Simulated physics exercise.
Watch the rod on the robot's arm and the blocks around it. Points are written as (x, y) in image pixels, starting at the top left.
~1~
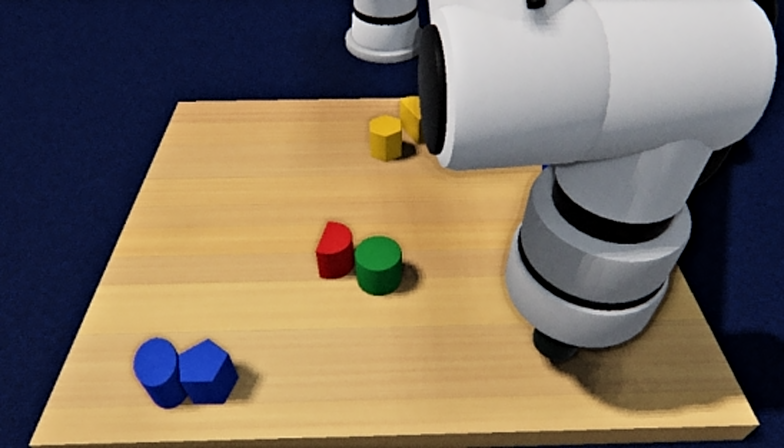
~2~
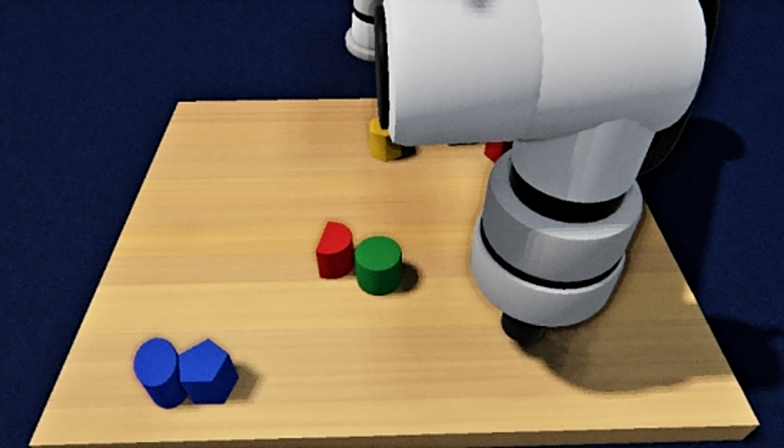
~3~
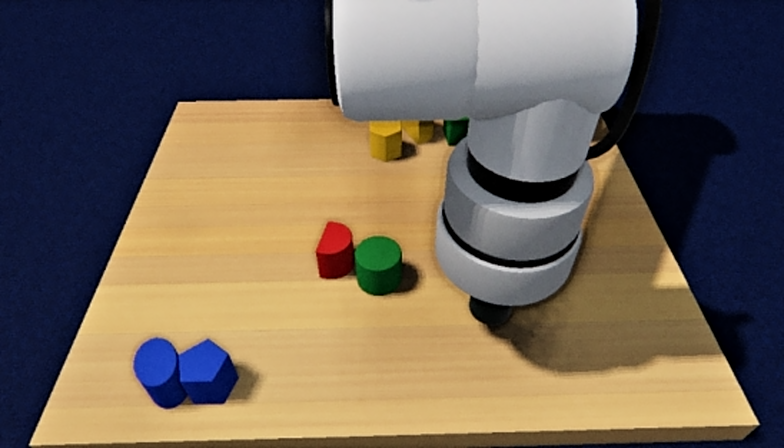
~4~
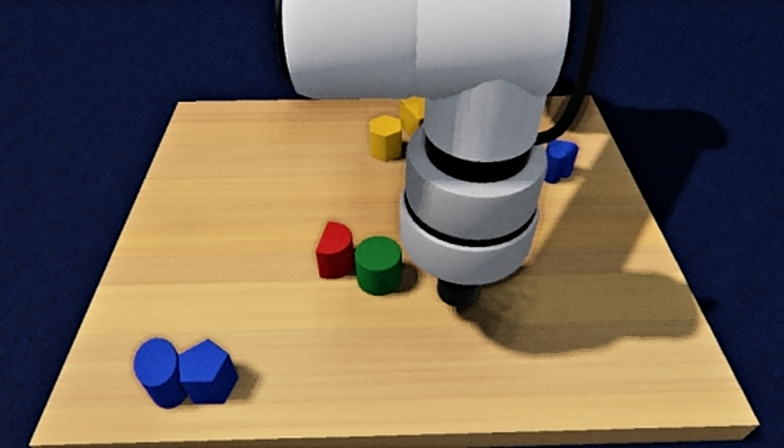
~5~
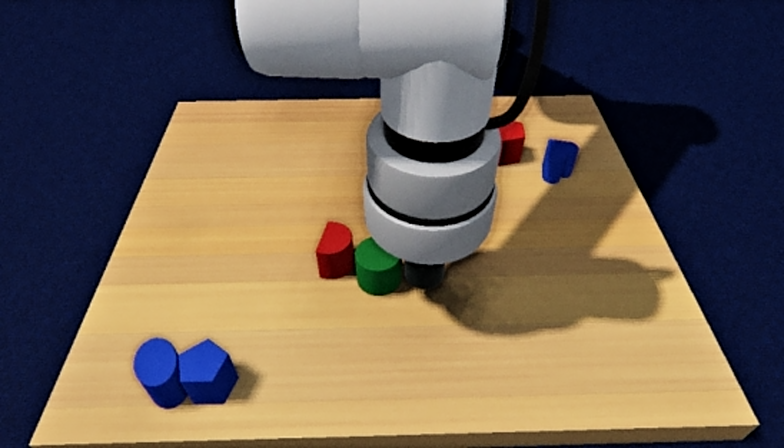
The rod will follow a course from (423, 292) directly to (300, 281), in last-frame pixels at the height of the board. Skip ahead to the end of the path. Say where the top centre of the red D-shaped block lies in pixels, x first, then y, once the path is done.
I'd say the red D-shaped block ends with its top centre at (285, 196).
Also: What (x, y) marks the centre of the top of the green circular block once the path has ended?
Its top middle will sit at (297, 224).
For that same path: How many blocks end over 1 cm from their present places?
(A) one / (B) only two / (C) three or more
Choice B: Only two.
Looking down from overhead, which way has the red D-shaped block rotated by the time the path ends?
Counterclockwise rotation.
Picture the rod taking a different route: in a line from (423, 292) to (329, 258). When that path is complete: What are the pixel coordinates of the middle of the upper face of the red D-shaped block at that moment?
I'd guess (252, 215).
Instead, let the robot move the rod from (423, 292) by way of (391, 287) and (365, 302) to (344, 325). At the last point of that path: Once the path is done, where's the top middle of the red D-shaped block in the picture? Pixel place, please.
My estimate: (311, 227).
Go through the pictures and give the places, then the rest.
The first frame shows rod tip (554, 343); block tops, red D-shaped block (335, 237); green circular block (378, 252).
The second frame shows rod (521, 326); blocks unchanged.
The third frame shows rod (489, 309); blocks unchanged.
The fourth frame shows rod (457, 292); blocks unchanged.
The fifth frame shows rod (424, 275); red D-shaped block (335, 237); green circular block (378, 252).
What follows on the original path. One third of the way, rod (381, 273); red D-shaped block (314, 228); green circular block (347, 244).
Two thirds of the way, rod (338, 269); red D-shaped block (292, 211), turned 20° anticlockwise; green circular block (317, 233).
At the end, rod (296, 264); red D-shaped block (285, 196), turned 35° anticlockwise; green circular block (297, 224).
